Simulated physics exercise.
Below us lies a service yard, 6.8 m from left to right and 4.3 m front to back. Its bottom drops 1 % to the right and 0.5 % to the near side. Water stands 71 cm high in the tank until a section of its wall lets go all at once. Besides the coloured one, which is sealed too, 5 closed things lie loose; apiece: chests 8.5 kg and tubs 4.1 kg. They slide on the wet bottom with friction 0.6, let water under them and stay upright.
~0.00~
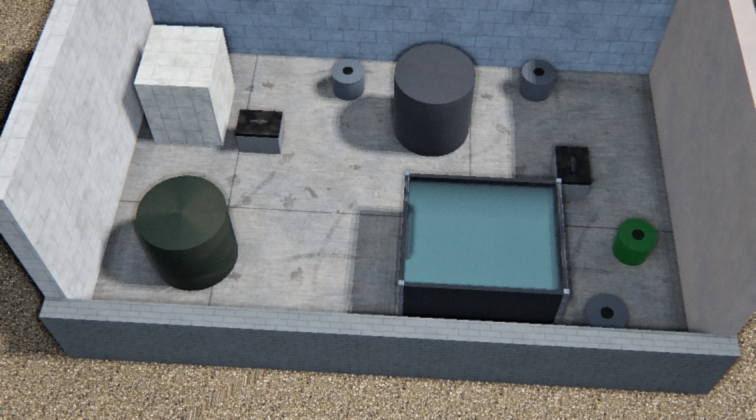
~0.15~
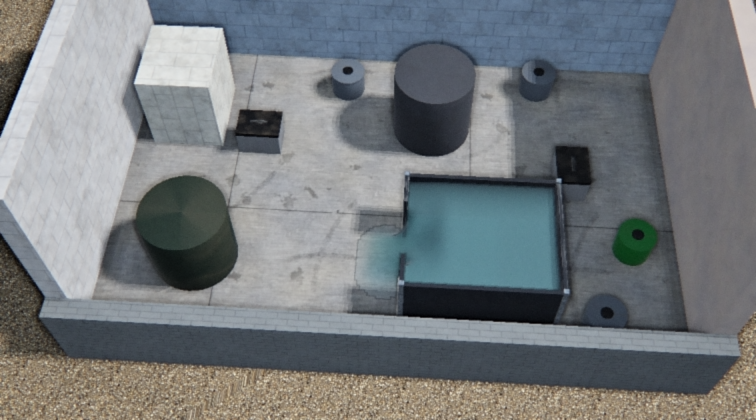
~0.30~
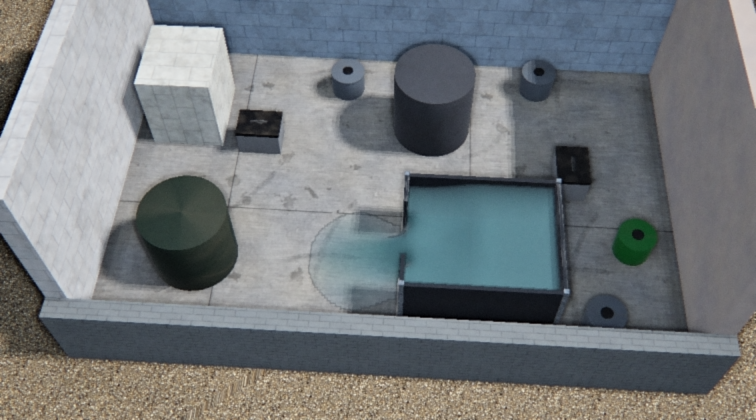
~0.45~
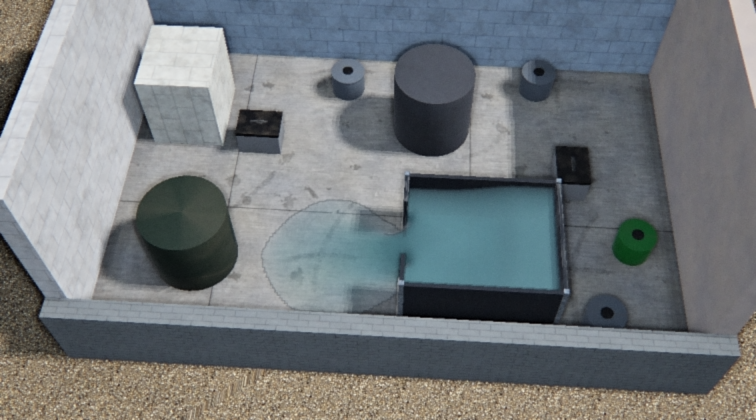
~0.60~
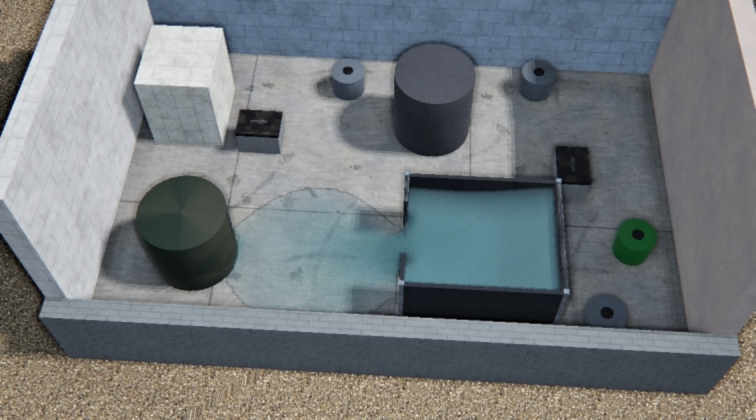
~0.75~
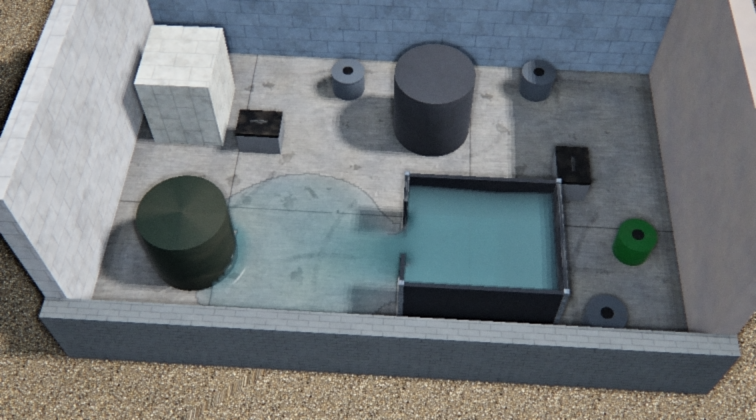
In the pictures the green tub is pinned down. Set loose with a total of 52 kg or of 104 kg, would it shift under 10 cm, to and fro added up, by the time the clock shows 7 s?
I expect that the smaller load will do.
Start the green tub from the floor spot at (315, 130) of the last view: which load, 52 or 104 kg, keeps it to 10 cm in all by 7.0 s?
The smaller is enough.
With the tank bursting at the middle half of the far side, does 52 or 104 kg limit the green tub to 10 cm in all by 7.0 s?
In that case the smaller load will do.
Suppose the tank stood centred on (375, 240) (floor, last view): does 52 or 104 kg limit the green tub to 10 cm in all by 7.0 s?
In that case the smaller load will do.
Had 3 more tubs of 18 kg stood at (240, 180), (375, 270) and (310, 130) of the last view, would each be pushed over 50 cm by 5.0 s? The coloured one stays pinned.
In turn: Over, over, short of it.
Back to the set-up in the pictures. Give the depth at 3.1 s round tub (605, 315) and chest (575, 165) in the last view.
About 0 and 0 cm.
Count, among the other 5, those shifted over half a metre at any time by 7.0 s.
3 of them.
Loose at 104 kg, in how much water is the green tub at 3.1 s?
About 0 cm.
After 1.4 s the green tub would be 0 cm from its start with 52 kg and 0 cm from its start with 104 kg; 0 cm of water round it then.
After 3.1 s the green tub would be 0 cm from its start with 52 kg and 0 cm from its start with 104 kg; 0 cm of water round it then.
After 4.9 s the green tub would be 0 cm from its start with 52 kg and 0 cm from its start with 104 kg; 0 cm of water round it then.
After 7.0 s the green tub would be 0 cm from its start with 52 kg and 0 cm from its start with 104 kg; 0 cm of water round it then.
